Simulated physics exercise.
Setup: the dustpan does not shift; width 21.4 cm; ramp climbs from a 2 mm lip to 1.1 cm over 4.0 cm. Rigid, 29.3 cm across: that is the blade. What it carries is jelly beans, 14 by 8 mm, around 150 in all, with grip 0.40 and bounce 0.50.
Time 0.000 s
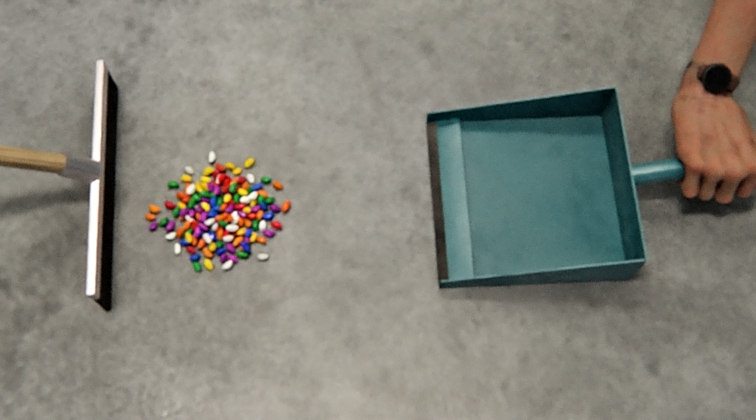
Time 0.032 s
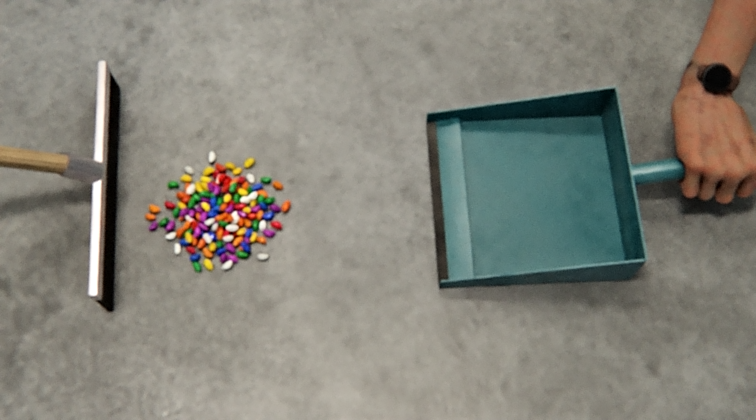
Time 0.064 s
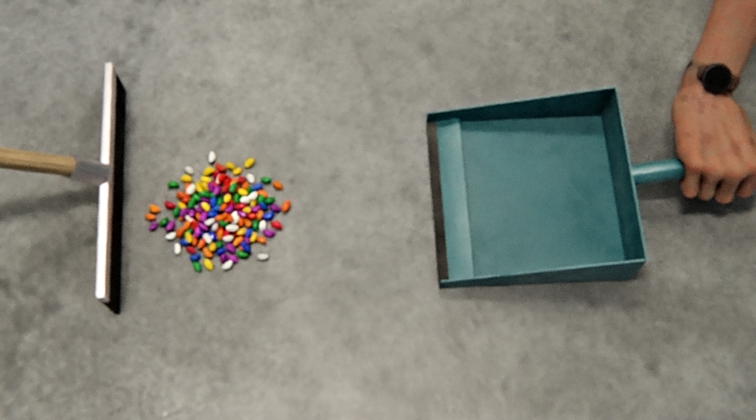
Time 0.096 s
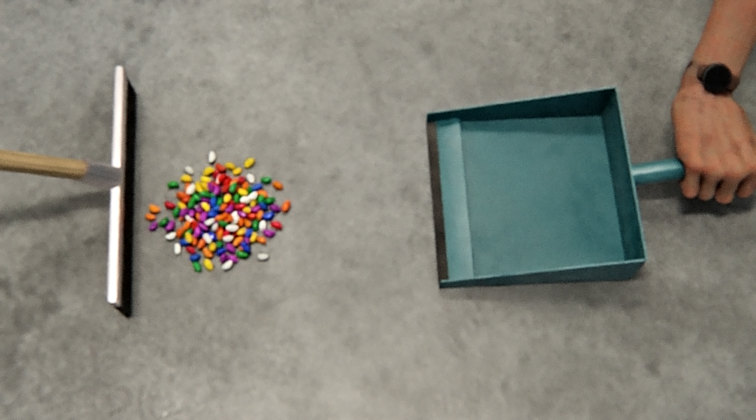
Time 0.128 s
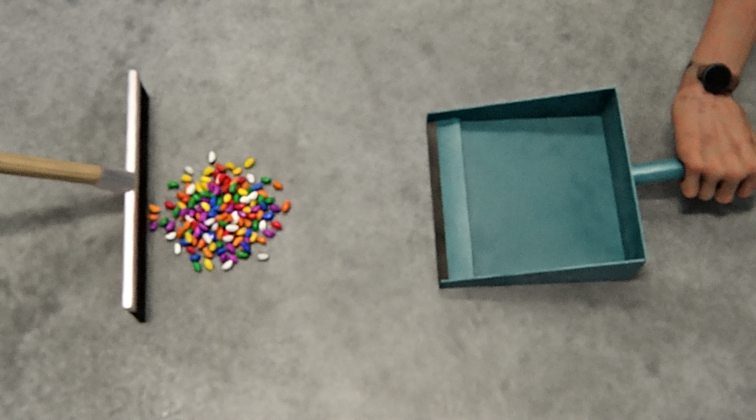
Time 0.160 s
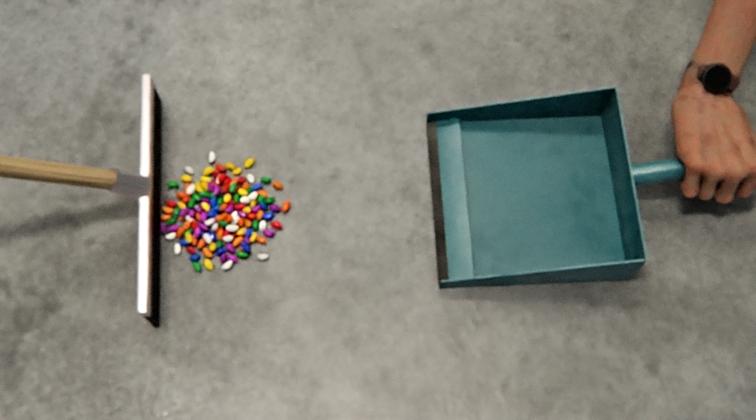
On a grey concrete-like floor, a wooden-handled broom or squeegee slides right and slightly down to a pile of colourful jelly beans, nudging its left edge, while a hand wearing a dark watch keeps a teal dustpan still.
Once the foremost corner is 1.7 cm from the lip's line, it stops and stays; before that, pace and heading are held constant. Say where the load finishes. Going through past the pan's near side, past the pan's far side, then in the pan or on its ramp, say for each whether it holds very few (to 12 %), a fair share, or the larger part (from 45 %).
Near side holds a fair share. Far side holds very few. Pan holds a fair share.
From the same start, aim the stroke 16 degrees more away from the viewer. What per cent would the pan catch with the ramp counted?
That gives near 45 in a hundred.
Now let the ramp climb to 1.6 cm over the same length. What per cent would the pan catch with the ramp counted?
Near 20 per cent, then.
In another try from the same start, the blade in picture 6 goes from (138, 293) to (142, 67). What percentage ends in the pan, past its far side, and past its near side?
You'd see pan at 45, far at 5 and near at 5.
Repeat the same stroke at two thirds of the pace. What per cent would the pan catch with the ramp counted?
Share: About 25 %.
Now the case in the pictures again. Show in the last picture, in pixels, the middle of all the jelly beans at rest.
(437, 249).
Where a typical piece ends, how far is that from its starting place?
The figure is about 26 cm.
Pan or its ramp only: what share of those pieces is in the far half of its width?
About 10 %.
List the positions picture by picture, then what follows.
In the first frame, blade from (94, 294) to (103, 68), moved 0.0 cm, 0 of the pieces shifted so far; middle of the pieces at (218, 209); pan at (540, 197).
In the second frame, blade from (96, 295) to (105, 69), moved 0.3 cm, 0 of the pieces shifted so far; middle of the pieces at (218, 209).
In the third frame, blade from (103, 298) to (111, 71), moved 1.1 cm, 0 of the pieces shifted so far; middle of the pieces at (218, 209).
In the fourth frame, blade from (115, 302) to (122, 74), moved 2.5 cm, 0 of the pieces shifted so far; middle of the pieces at (218, 209).
In the fifth frame, blade from (130, 307) to (135, 78), moved 4.3 cm, 0 of the pieces shifted so far; middle of the pieces at (218, 209).
In the sixth frame, blade from (145, 312) to (149, 82), moved 6.1 cm, 5 of the pieces shifted so far; middle of the pieces at (218, 209); pan at (540, 197). Its pace works out near 0.55 m/s, heading 21 degrees towards the viewer's side.
Then, at 0.45 s, middle of the blade 18 cm from the lip; 0 % over the lip, far side 0 %, near side 5 %.
After 0.64 s, middle of the blade 8 cm from the lip; 0 % over the lip, far side 5 %, near side 20 %.
After 0.95 s, middle of the blade 2 cm from the lip; 25 % over the lip, far side 5 %, near side 25 %.
In the end, at 2.8 s, near side 25 %, far side 5 %, pan 25 %, in front of the lip or behind the blade 45 %.
